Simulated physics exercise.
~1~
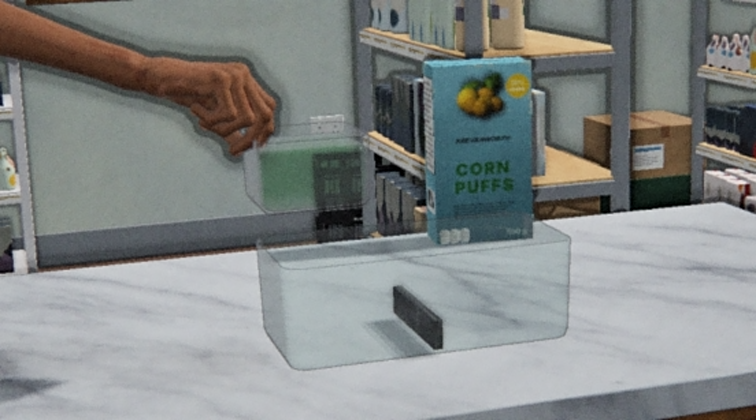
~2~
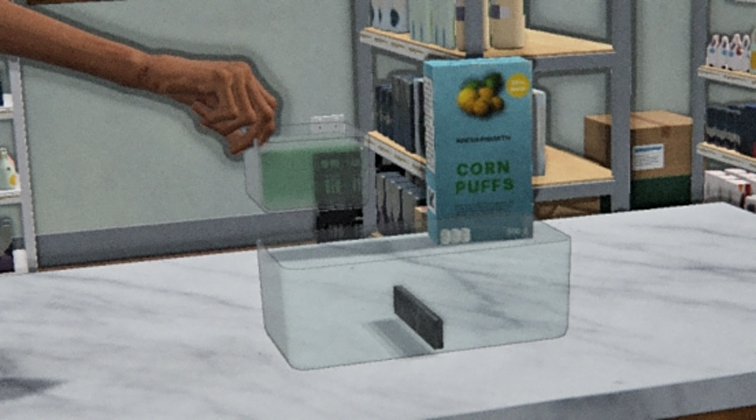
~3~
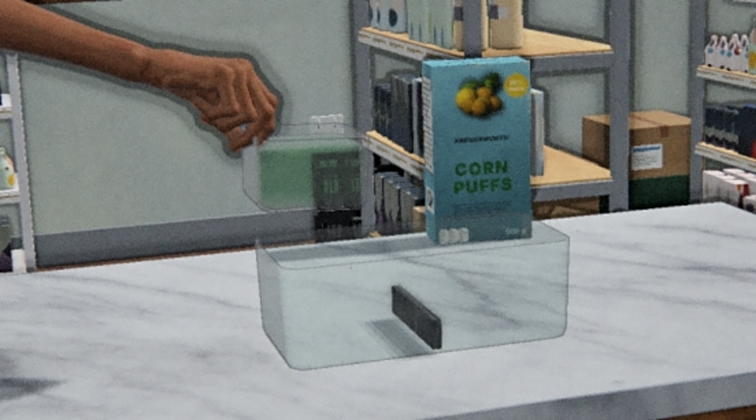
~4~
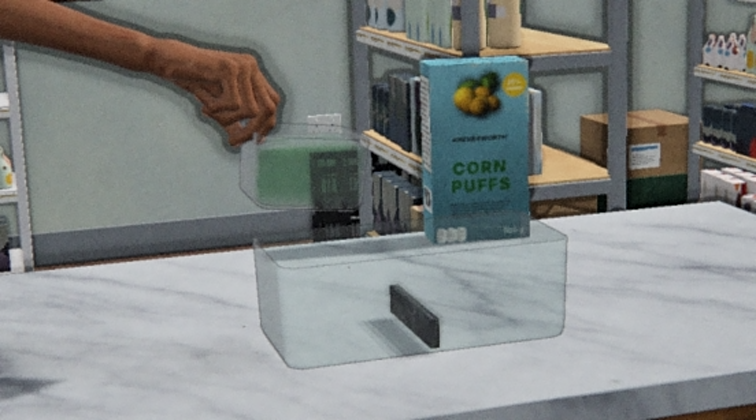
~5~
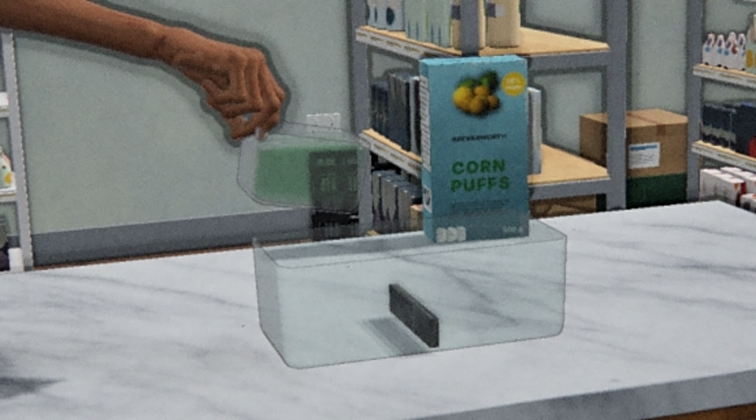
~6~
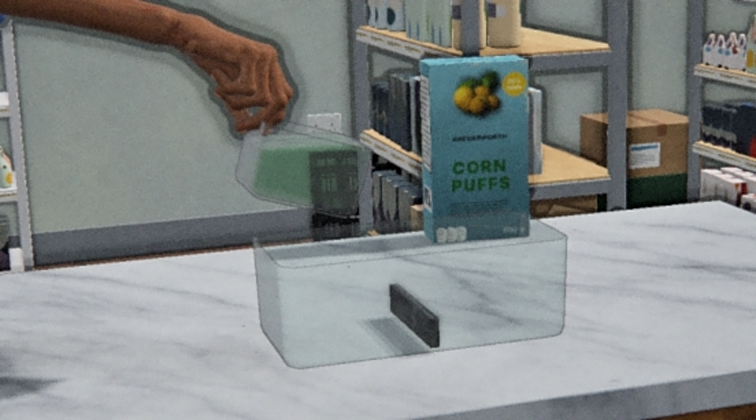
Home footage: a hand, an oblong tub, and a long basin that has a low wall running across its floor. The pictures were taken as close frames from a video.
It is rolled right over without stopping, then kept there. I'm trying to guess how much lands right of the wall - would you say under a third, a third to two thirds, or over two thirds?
The share right of the wall will be moderate, one third to two thirds.
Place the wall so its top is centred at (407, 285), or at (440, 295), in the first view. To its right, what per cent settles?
The first one comes to 60 percent, while the second comes to 10 percent.
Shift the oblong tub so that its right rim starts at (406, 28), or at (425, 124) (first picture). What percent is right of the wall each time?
Close to 85 in a hundred, and close to 90 in a hundred.
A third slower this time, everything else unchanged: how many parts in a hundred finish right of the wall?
Roughly 55 percent.
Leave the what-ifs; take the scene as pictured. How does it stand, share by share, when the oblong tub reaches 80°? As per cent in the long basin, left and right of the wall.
Left part 5 %; right part 20 %.
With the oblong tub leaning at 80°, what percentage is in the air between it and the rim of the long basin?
Close to 30 in a hundred.
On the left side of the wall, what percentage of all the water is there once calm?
It comes to about 45 per cent.
A moment on, the oblong tub is tipped on its side and 43 per cent is still to pour, 7 is left of the wall and 22 right of it.
Next, the oblong tub is tipped right over and 6 per cent is still to pour, 36 is left of the wall and 54 right of it.
Then the oblong tub is tipped right over and 0 per cent is still to pour, 45 is left of the wall and 54 right of it.
Later the oblong tub is tipped right over and 0 per cent is still to pour, 45 is left of the wall and 54 right of it.
At rest 45 per cent lies left of the wall, 54 right of it and 1 outside.
